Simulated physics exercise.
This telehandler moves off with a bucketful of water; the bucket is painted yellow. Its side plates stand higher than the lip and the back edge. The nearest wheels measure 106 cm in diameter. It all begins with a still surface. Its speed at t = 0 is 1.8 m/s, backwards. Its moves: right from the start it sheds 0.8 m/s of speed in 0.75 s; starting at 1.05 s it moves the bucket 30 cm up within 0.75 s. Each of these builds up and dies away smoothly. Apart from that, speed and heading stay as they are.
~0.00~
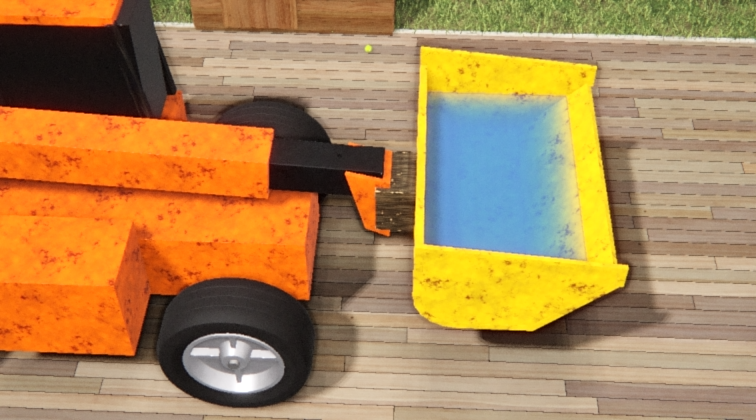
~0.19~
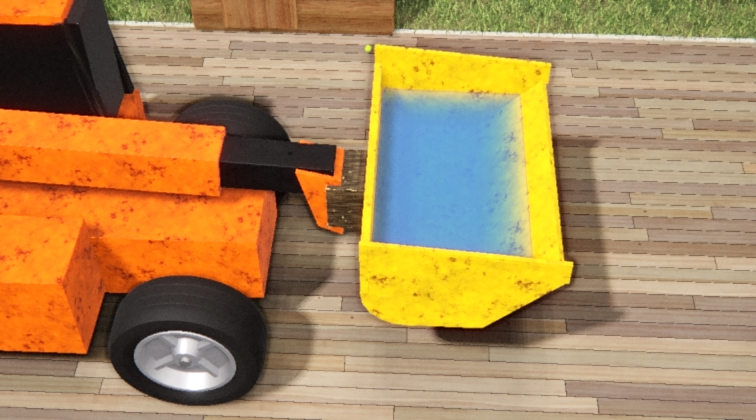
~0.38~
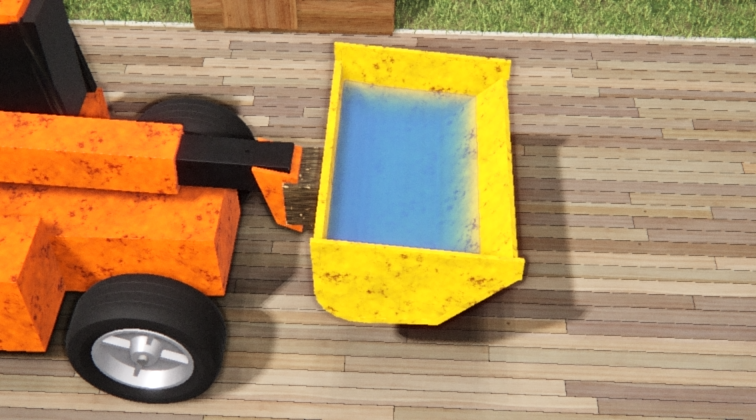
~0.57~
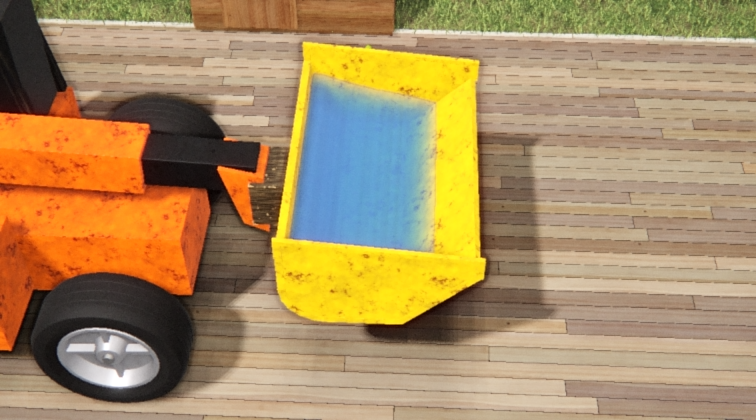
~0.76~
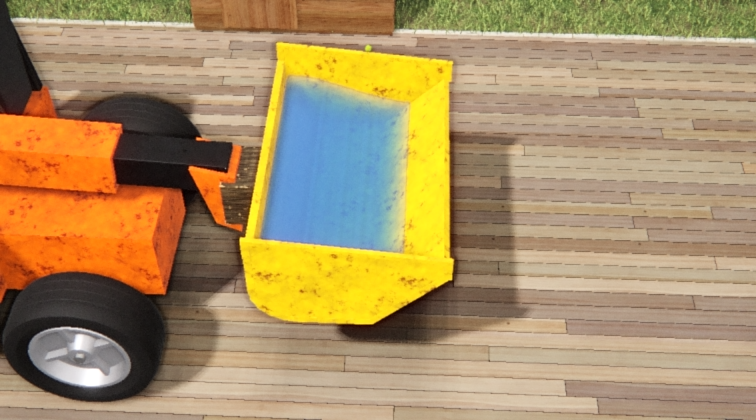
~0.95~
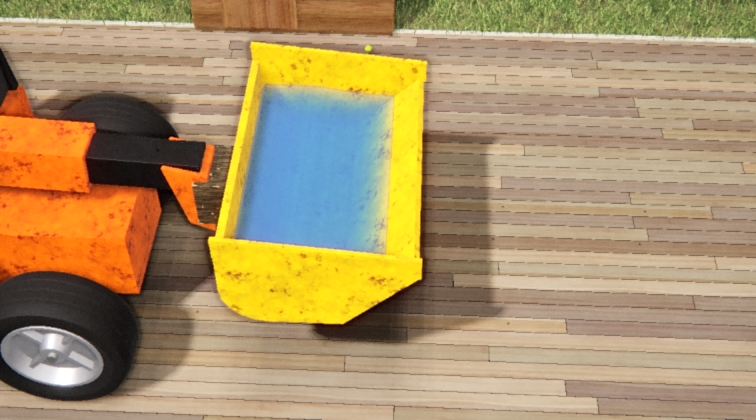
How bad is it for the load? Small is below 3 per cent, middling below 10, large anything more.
It comes out small.
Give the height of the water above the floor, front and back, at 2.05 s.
About 32 cm in front and 42 cm behind.
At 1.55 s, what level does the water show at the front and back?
About 34 cm in front and 28 cm behind.
By 1.55 s the surface stands 35 cm on the front, 27 cm on the back; the loss stands at 1 per cent, over the front.
By 2.05 s the surface stands 32 cm on the front, 43 cm on the back; the loss stands at 1 per cent, over the front.
By 2.60 s the surface stands 34 cm on the front, 31 cm on the back; the loss stands at 1 per cent, over the front.
By 4.68 s the loss stands at 2 per cent, over the front, 9 of 568 litres.
